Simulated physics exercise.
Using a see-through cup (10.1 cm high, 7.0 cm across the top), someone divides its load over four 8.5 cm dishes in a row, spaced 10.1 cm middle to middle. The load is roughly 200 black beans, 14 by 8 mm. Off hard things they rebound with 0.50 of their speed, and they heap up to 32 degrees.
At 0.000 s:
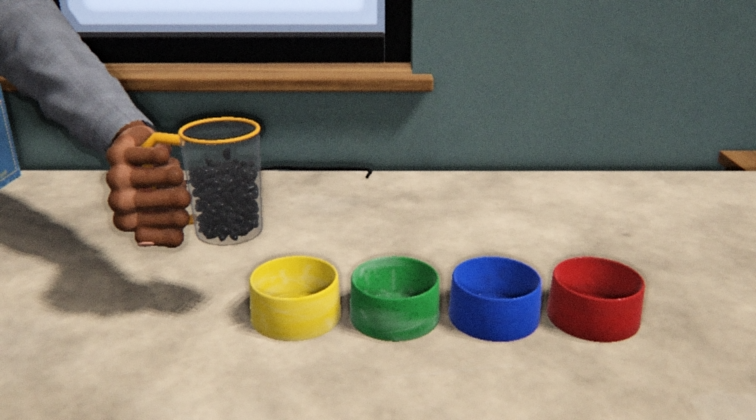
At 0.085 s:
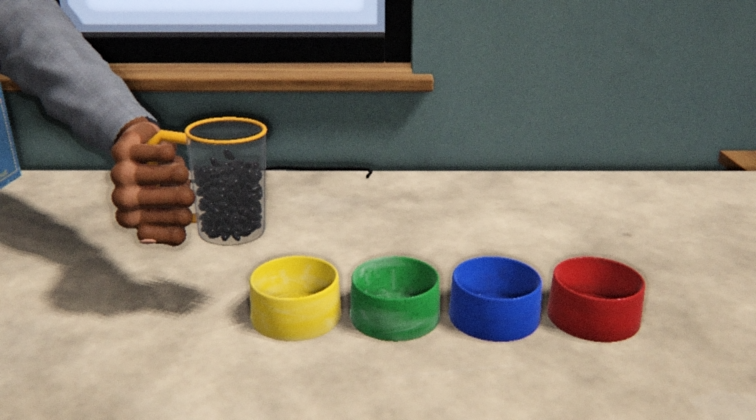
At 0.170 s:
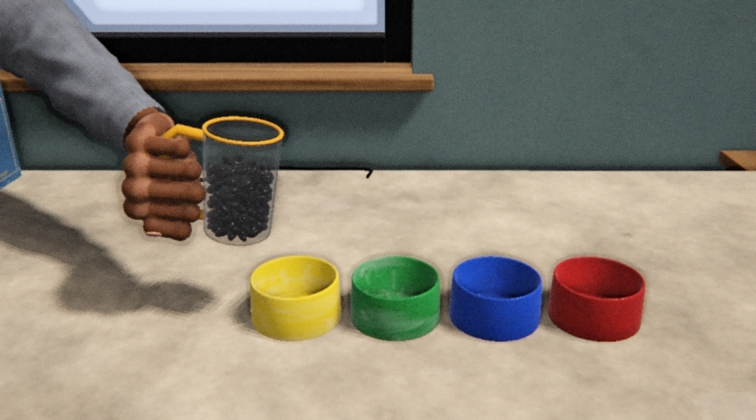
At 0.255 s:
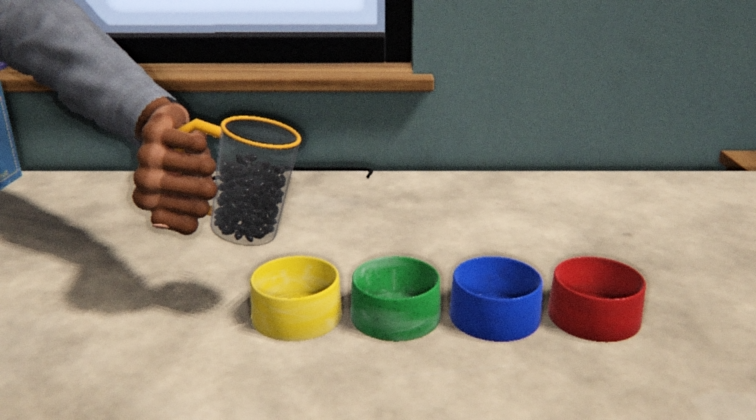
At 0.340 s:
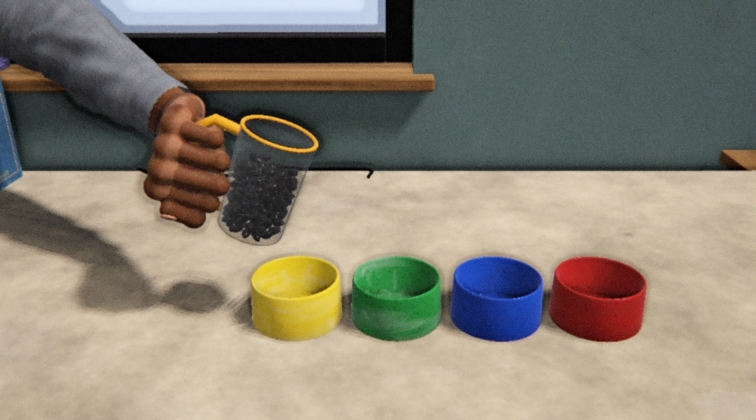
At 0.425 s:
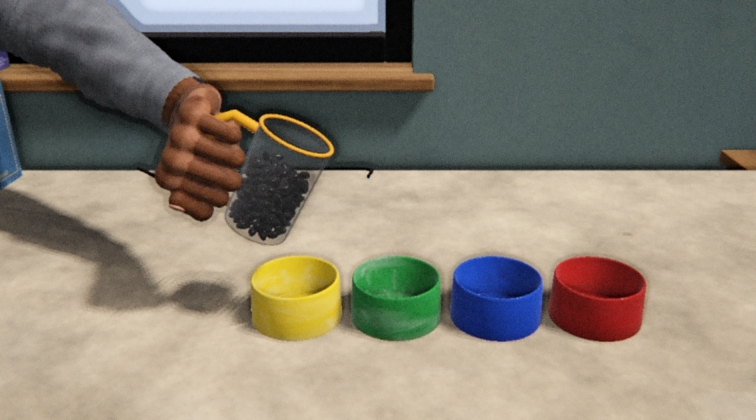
At the start, a hand holds a clear cup of black beans upright by its orange handle, left of a row of yellow, green, blue and red dishes. The hand moves the cup a short way right while tilting it rightward, and the beans shift inside as the empty dishes stay still.
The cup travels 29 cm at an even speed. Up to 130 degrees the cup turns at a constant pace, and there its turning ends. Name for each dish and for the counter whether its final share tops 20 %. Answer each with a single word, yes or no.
Red dish no, blue dish yes, green dish no, yellow dish no, counter yes.
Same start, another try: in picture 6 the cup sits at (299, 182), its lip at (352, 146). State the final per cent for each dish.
Per cent kept: Red 100; blue 0; green 0; yellow 0.
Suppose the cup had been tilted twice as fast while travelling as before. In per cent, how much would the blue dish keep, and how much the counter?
Result: Blue dish 0, counter 20.
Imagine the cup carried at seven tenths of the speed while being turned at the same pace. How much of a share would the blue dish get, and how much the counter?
The shares would then be blue 50 and counter 50.
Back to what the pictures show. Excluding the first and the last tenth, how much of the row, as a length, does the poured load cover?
Roughly 9 centimetres.
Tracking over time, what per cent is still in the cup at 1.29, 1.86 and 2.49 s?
Close to 100, 30 and 0 per cent respectively.
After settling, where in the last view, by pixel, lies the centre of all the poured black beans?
Centre at rest, approx.: (513, 301) px.
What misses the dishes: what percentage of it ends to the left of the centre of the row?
That works out to close to 0 per cent.
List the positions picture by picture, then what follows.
The first picture shows cup at (225, 182), tilt 0 degrees, lip at (258, 130), moved 0.0 cm; middle of the pieces at (226, 196); yellow dish at (294, 277); green dish at (395, 277); blue dish at (497, 278); red dish at (598, 278).
The second picture shows cup at (229, 182), tilt 2 degrees, lip at (264, 132), moved 0.4 cm; middle of the pieces at (230, 196).
The third picture shows cup at (240, 182), tilt 8 degrees, lip at (281, 136), moved 1.4 cm; middle of the pieces at (239, 196).
The fourth picture shows cup at (252, 182), tilt 14 degrees, lip at (299, 141), moved 2.5 cm; middle of the pieces at (249, 196).
The fifth picture shows cup at (264, 182), tilt 20 degrees, lip at (316, 146), moved 3.6 cm; middle of the pieces at (259, 195).
The sixth picture shows cup at (276, 182), tilt 26 degrees, lip at (332, 151), moved 4.7 cm; middle of the pieces at (269, 194); yellow dish at (295, 277); green dish at (396, 277); blue dish at (498, 277); red dish at (600, 277). The cup turns about 70 degrees a second and travels 13 cm a second.
After 1.29 s, tilt 88 degrees; cup holds 100 %.
After 1.86 s, tilt 128 degrees; cup holds 30 %, blue 65 %.
Then, at 2.49 s, tilt 130 degrees; cup holds 0 %, red 5 %, blue 70 %.
By 3.5 s all is still; red 5 %, blue 70 %, green 0 %, yellow 0 %, counter 25 %.
